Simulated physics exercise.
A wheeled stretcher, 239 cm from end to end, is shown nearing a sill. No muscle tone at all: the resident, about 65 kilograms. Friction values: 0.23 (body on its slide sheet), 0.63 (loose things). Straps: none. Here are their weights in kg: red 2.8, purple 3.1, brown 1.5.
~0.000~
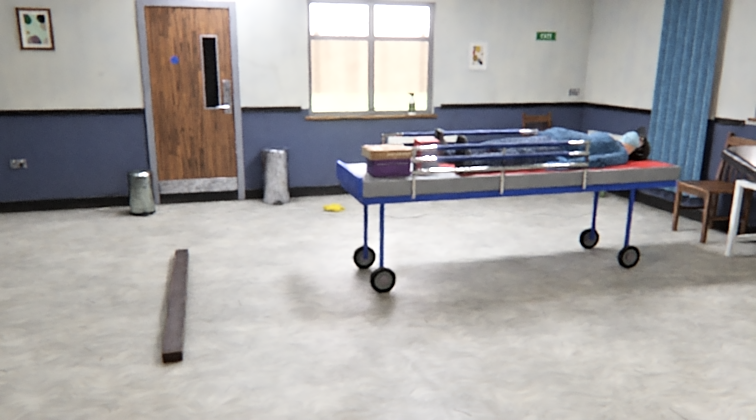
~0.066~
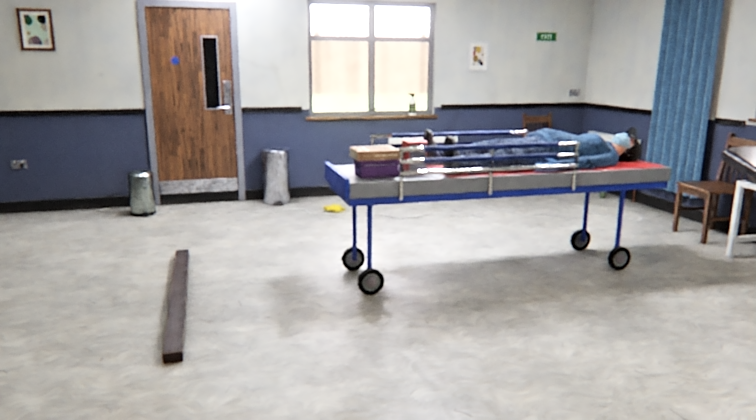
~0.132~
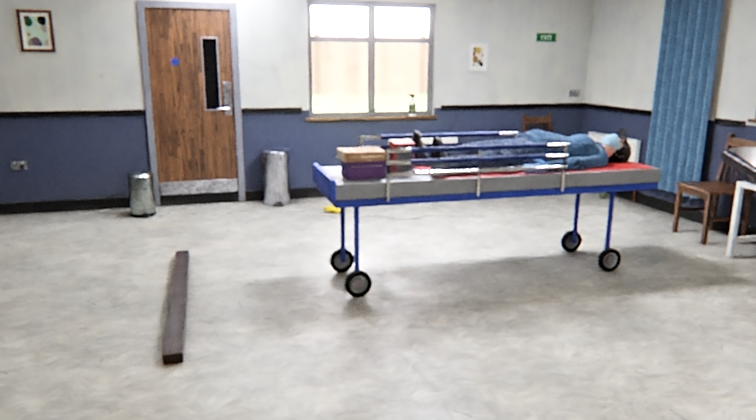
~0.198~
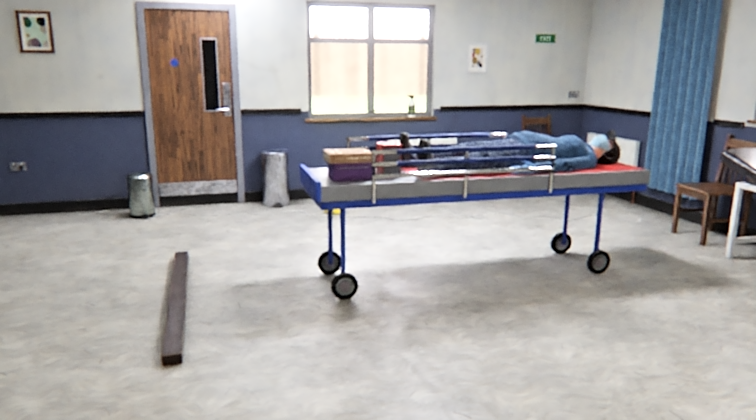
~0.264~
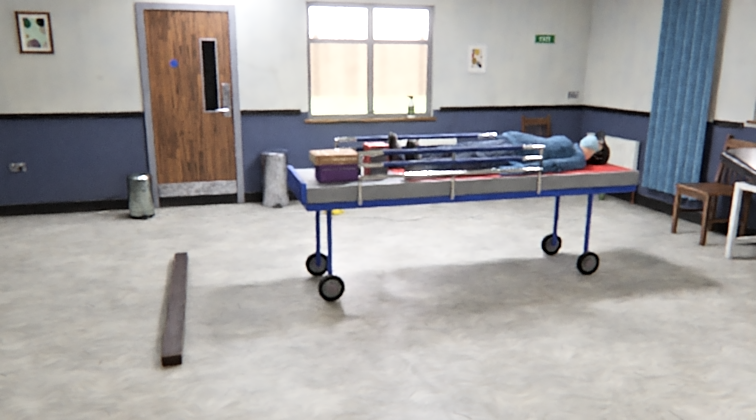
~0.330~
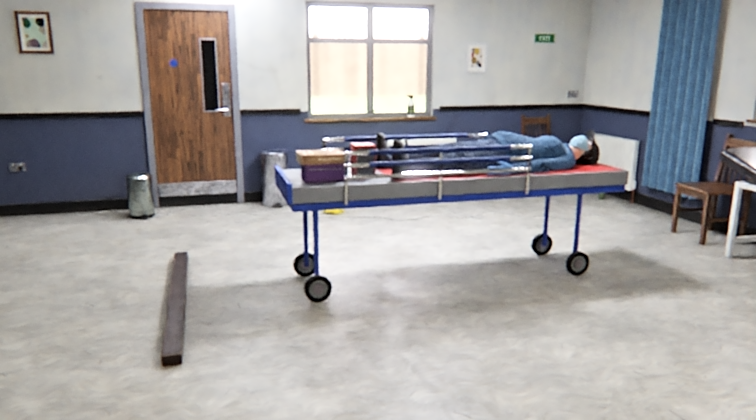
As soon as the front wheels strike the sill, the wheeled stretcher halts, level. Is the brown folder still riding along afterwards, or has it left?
It is still riding along.
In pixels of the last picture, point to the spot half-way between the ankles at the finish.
Near pixel (227, 172).
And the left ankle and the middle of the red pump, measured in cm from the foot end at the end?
So the left ankle stops 40 cm short, while the red pump stops 40 cm short.
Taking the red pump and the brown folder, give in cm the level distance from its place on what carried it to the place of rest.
Lab note: Red pump at 15, brown folder at 15.
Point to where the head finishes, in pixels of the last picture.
The head ends at about (443, 159).
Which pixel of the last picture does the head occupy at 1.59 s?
It sits near (443, 159), give or take.
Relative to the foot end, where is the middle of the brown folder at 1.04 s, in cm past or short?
Roughly 10 cm short.
Contact comes at 0.89 s.
After 1.04 s the brown folder is 10 cm short of the foot end, tilted 0°, near (176, 162) in the last picture's view.
After 1.29 s the brown folder is 8 cm short of the foot end, tilted 0°, near (172, 163) in the last picture's view; the left ankle 45 cm short of the foot end.
After 1.59 s the brown folder is 8 cm short of the foot end, tilted 0°, near (172, 163) in the last picture's view.
When all is still (1.8 s), red pump stays on; purple case stays on; brown folder stays on; left ankle stops short of the foot end.
